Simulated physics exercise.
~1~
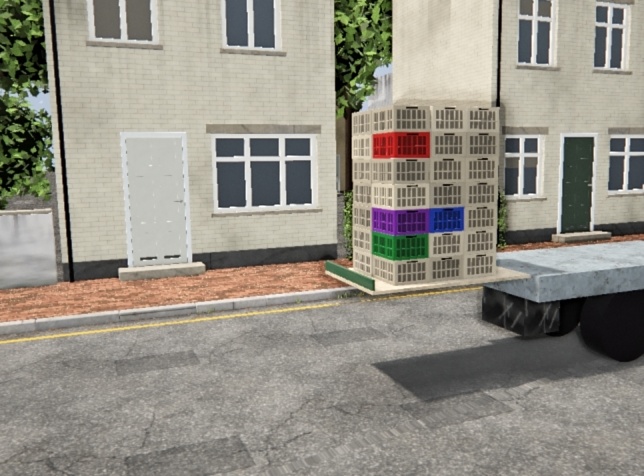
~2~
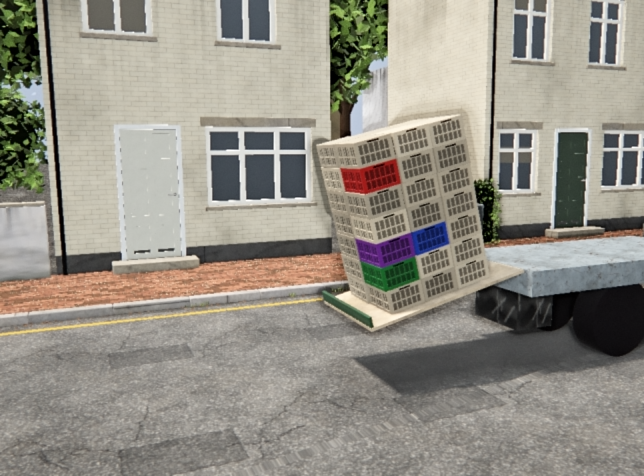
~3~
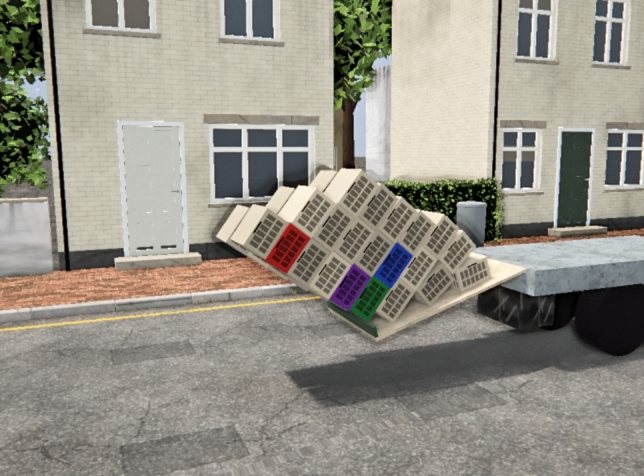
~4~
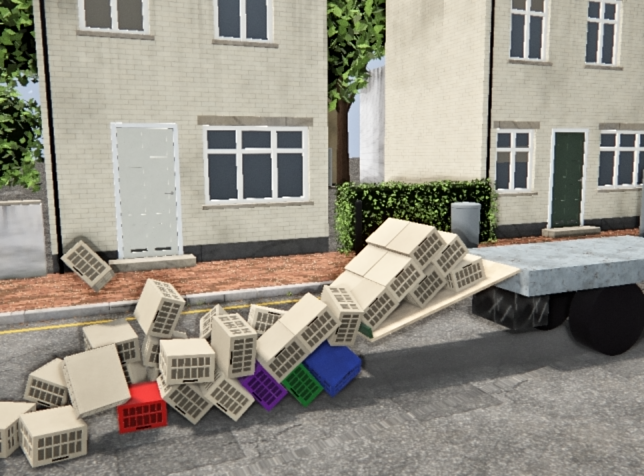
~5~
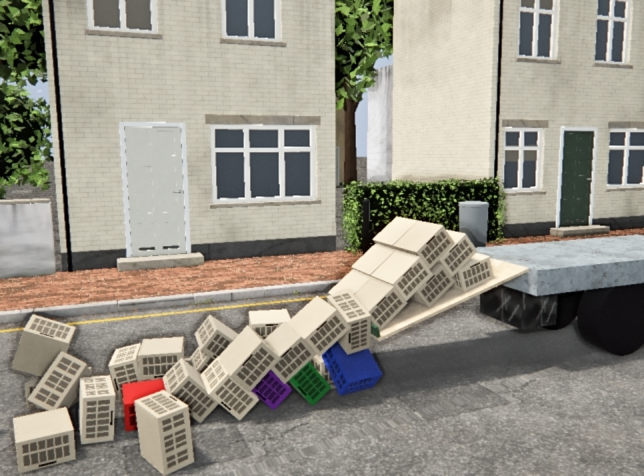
Stacked crates tipping left as the flatbed's rear flap dips, spilling across the road, with some left piled on the sloping flap.
